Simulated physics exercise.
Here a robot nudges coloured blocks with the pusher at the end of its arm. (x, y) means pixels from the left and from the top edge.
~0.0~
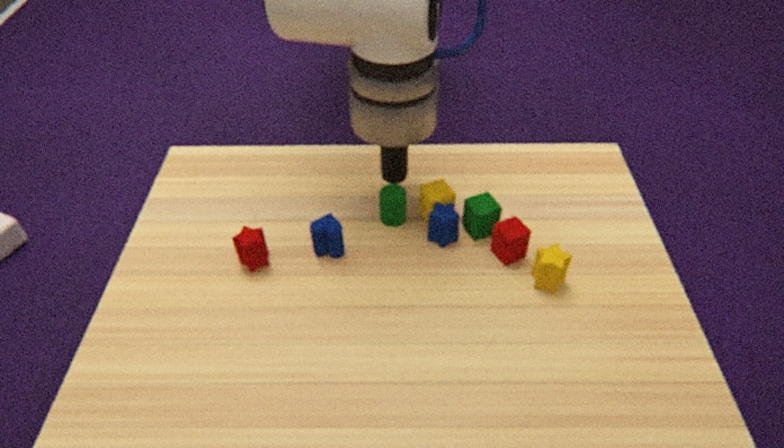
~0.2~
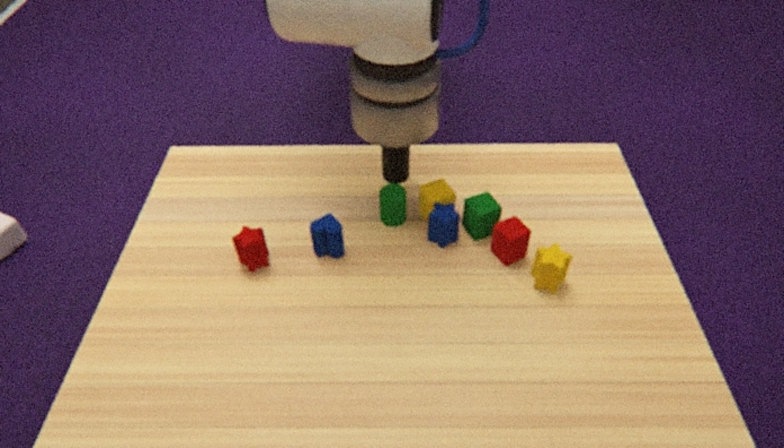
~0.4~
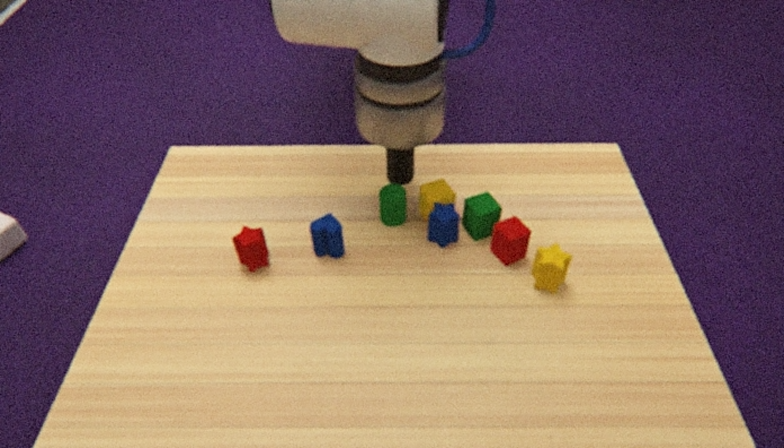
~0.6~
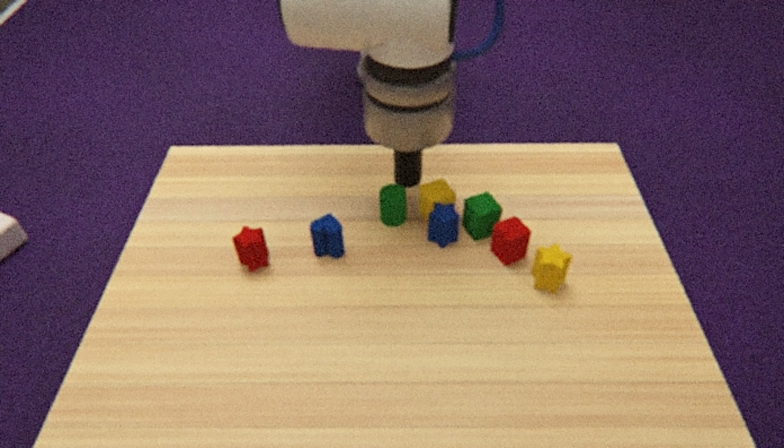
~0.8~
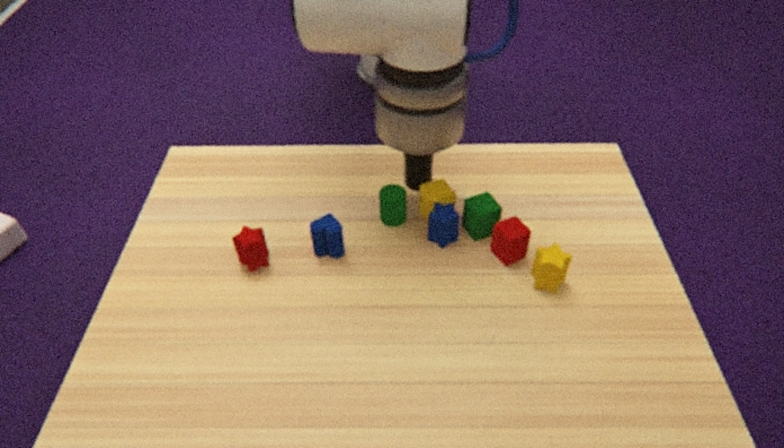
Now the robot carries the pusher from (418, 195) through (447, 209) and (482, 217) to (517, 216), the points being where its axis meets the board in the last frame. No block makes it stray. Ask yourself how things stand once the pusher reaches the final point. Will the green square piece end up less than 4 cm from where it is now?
My answer is yes.
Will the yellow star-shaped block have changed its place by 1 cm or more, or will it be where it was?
It stays put.
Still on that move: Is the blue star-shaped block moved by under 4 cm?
My answer is yes.
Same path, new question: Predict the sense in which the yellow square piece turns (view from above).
It turns clockwise.
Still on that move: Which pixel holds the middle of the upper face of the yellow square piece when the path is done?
Final place: (453, 206).
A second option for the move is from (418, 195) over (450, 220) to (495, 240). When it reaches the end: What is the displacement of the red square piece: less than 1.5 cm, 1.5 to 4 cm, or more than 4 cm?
Band: 1.5 to 4 cm.
On the path given first. One third of the way, pusher (448, 198); yellow square piece (451, 203), turned 25° clockwise; blue star-shaped block (449, 223).
Two thirds of the way, pusher (483, 205); yellow square piece (453, 206), turned 35° clockwise; blue star-shaped block (449, 226); green square piece (499, 209).
At the end, pusher (520, 204); yellow square piece (453, 206), turned 35° clockwise; blue star-shaped block (449, 226); green square piece (510, 211), turned 20° clockwise; red square piece (519, 232), turned 25° clockwise; yellow star-shaped block unmoved.
